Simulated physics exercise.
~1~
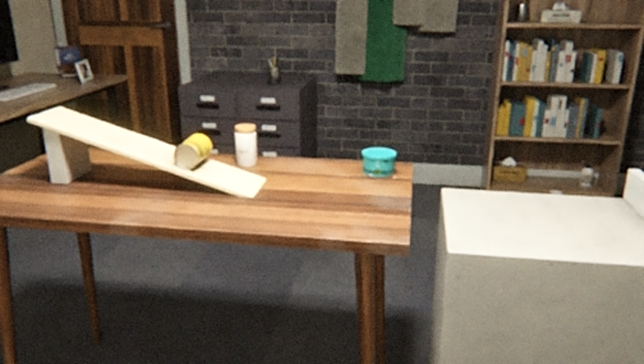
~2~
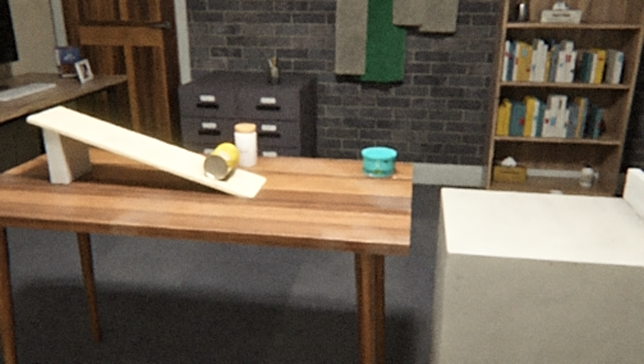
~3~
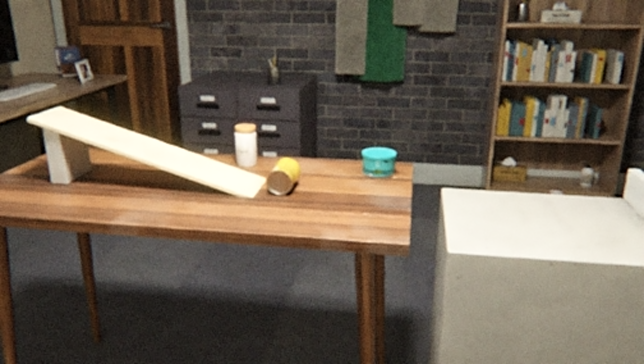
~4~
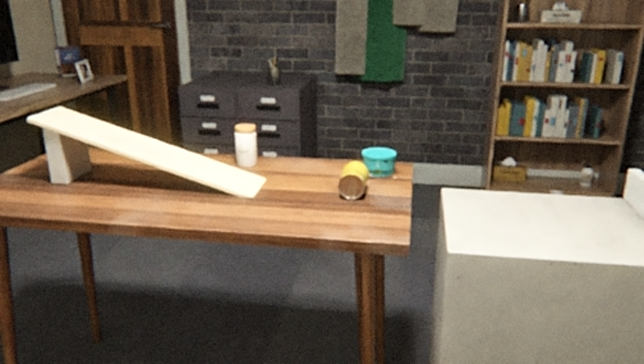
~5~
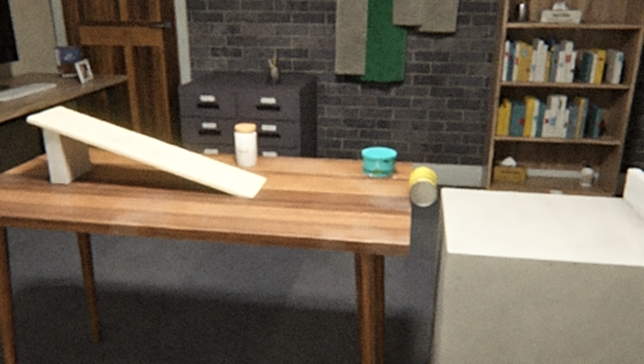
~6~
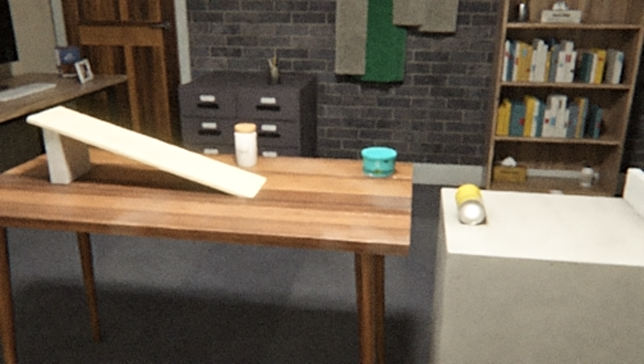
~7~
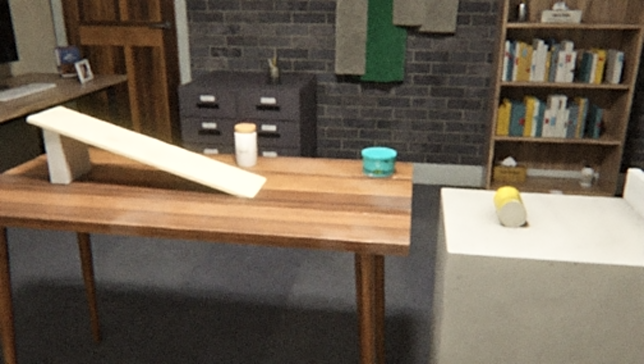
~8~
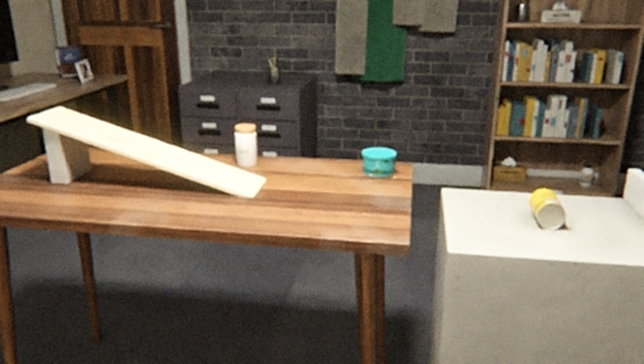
The footage shows a yellow tin rolling down a fixed ramp on a wooden table, passing a white jar and a turquoise tub that stay put, then crossing the gap at the table's edge and moving right onto a lower pale top, where it remains on its side.
